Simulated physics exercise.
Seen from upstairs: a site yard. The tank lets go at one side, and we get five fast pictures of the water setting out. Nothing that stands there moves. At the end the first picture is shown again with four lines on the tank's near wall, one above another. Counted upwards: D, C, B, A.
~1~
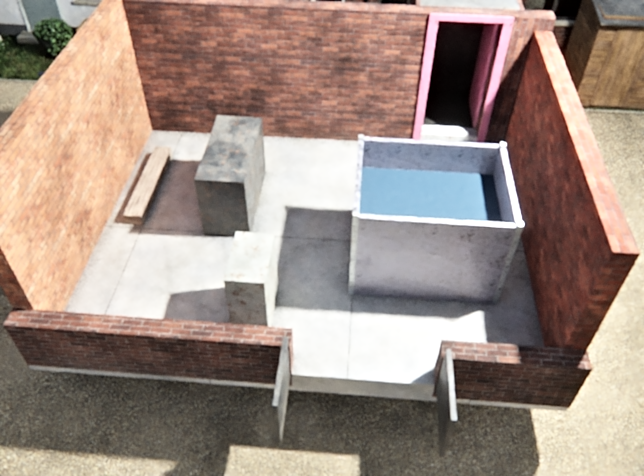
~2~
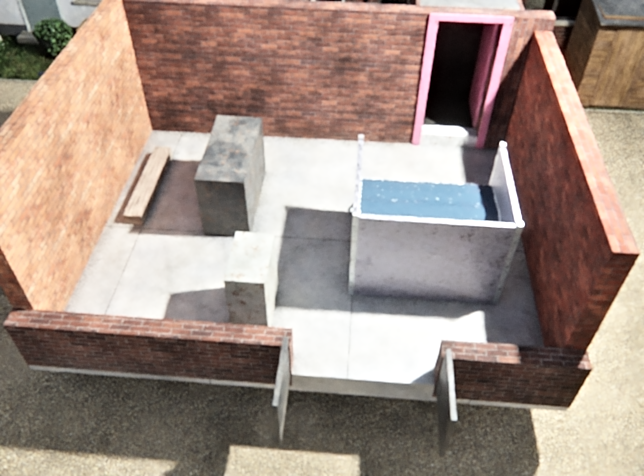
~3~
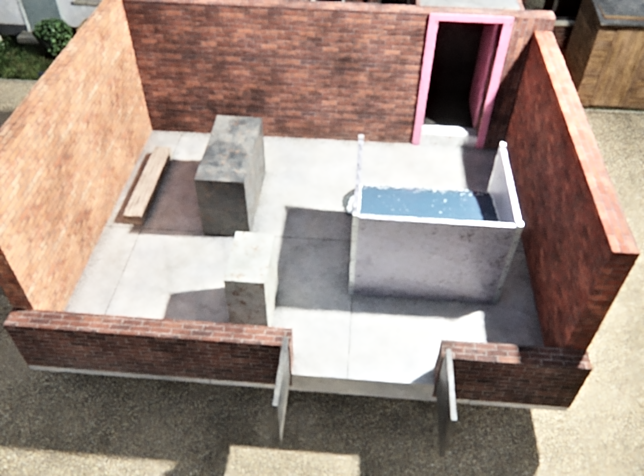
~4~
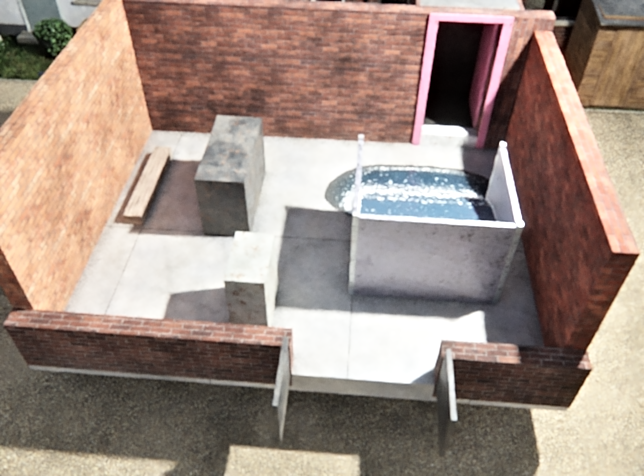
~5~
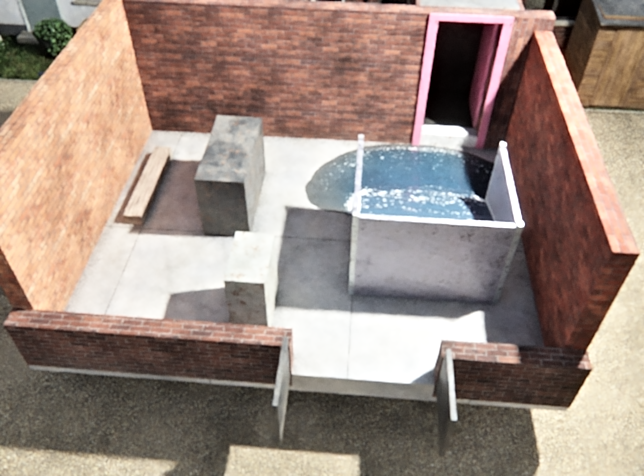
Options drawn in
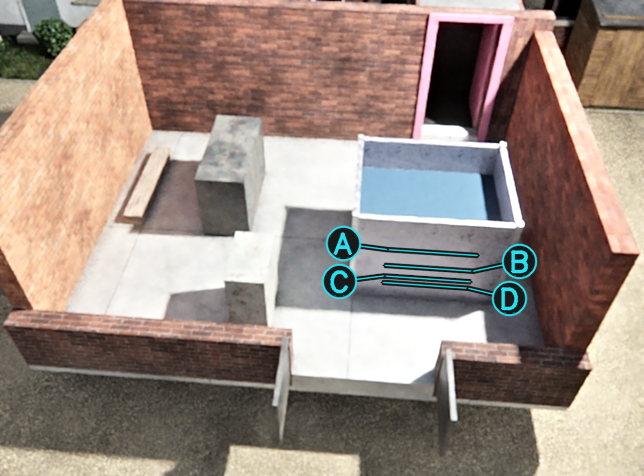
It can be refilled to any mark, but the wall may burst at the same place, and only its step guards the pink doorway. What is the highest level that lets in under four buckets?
Level C just does it.
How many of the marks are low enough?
Two of the four.
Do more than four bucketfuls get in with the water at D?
No, that is safe.
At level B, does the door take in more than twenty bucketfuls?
No, less.
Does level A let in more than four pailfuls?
Yes, it does.
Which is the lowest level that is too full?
It is B.
On the marked copy, A at (431, 252); B at (428, 268); C at (426, 278); D at (425, 285); from the bottom up D, C, B, A.
If A is chosen, dozens of bucketfuls pour in.
If B is chosen, about 9 bucketfuls get in.
If C is chosen, a bucket or two gets in.
If D is chosen, nothing gets over.
